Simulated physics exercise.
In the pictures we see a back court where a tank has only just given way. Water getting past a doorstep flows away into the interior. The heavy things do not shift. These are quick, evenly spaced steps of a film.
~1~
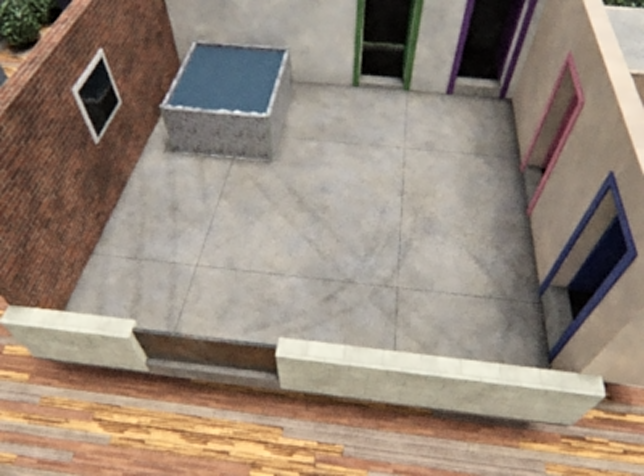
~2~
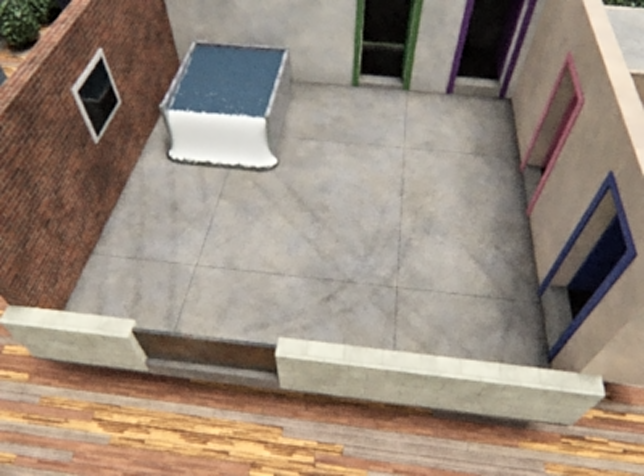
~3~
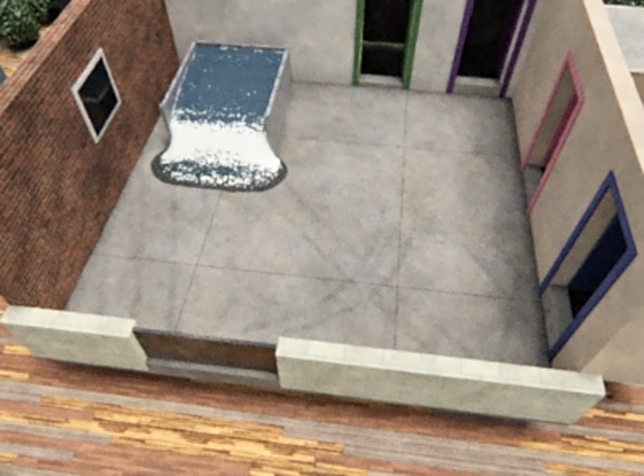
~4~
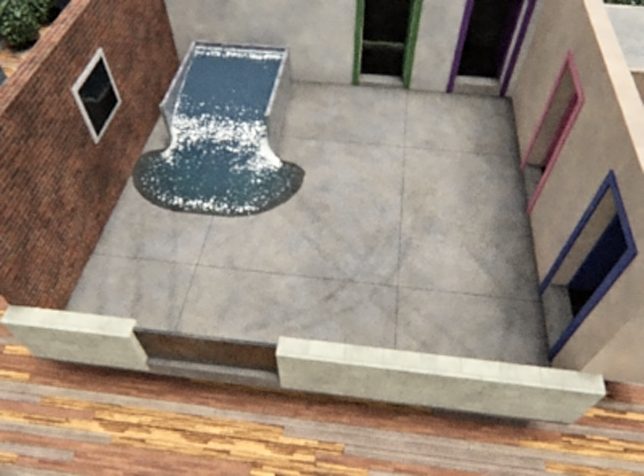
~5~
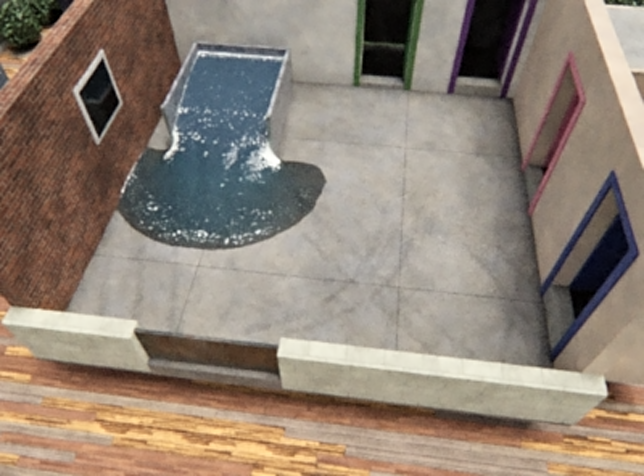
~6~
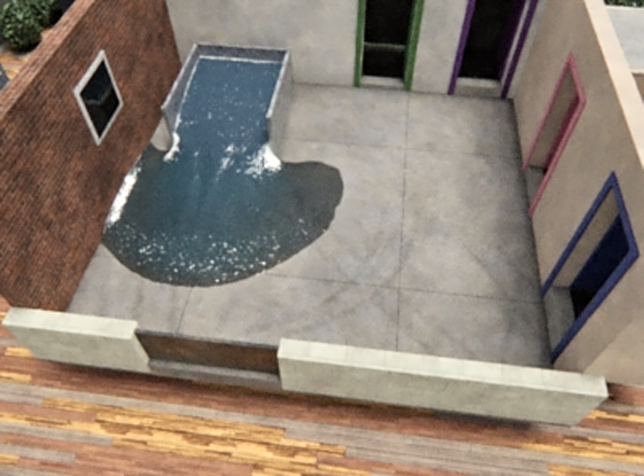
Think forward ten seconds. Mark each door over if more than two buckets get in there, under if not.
Green door - under; purple door - under; pink door - under; blue door - under.
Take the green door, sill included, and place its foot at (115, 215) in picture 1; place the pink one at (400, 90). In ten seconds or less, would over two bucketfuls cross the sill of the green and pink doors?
Green door: Exceeds the limit. Pink door: Falls short.
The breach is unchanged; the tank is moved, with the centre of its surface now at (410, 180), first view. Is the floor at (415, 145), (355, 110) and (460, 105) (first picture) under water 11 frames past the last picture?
First spot bare, second bare, third bare.
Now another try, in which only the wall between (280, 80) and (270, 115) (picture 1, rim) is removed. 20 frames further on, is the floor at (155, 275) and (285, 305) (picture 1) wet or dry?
Unwetted, then unwetted.
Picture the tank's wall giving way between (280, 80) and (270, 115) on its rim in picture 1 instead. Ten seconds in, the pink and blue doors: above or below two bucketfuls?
Outcome - pink door breaks the threshold, blue door comes in lower.
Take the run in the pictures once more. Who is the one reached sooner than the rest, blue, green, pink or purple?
My pick for first is the door marked blue.
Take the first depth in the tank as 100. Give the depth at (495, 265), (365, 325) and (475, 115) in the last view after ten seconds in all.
Some 8, 8 and 14 in a hundred.
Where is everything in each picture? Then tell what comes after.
In the first frame, still water in the water tank at (229, 80).
In the second frame, water pours out at (221, 142) and has run to (276, 161).
In the third frame, the front is at (279, 176), out from the gap at (221, 142).
In the fourth frame, water pours out at (222, 144) and has run to (285, 198).
In the fifth frame, the front is at (224, 245), out from the gap at (223, 145).
In the sixth frame, the front is at (177, 281), out from the gap at (223, 147).
A moment on, water covers 40 % of the floor; the green door not reached, the purple door not reached, the pink door not reached, the blue door not reached.
Next, water covers 45 % of the floor; the green door not reached, the purple door not reached, the pink door not reached, the blue door not reached.
Then, water covers 55 % of the floor; the green door not reached, the purple door not reached, the pink door not reached, the blue door wet at the sill, nothing in.
Later, water covers 85 % of the floor; the green door not reached, the purple door wet at the sill, nothing in, the pink door wet at the sill, nothing in, the blue door wet at the sill, nothing in.
In the end, water covers 95 % of the floor; the green door wet at the sill, nothing in, the purple door under two buckets in, the pink door wet at the sill, nothing in, the blue door wet at the sill, nothing in.
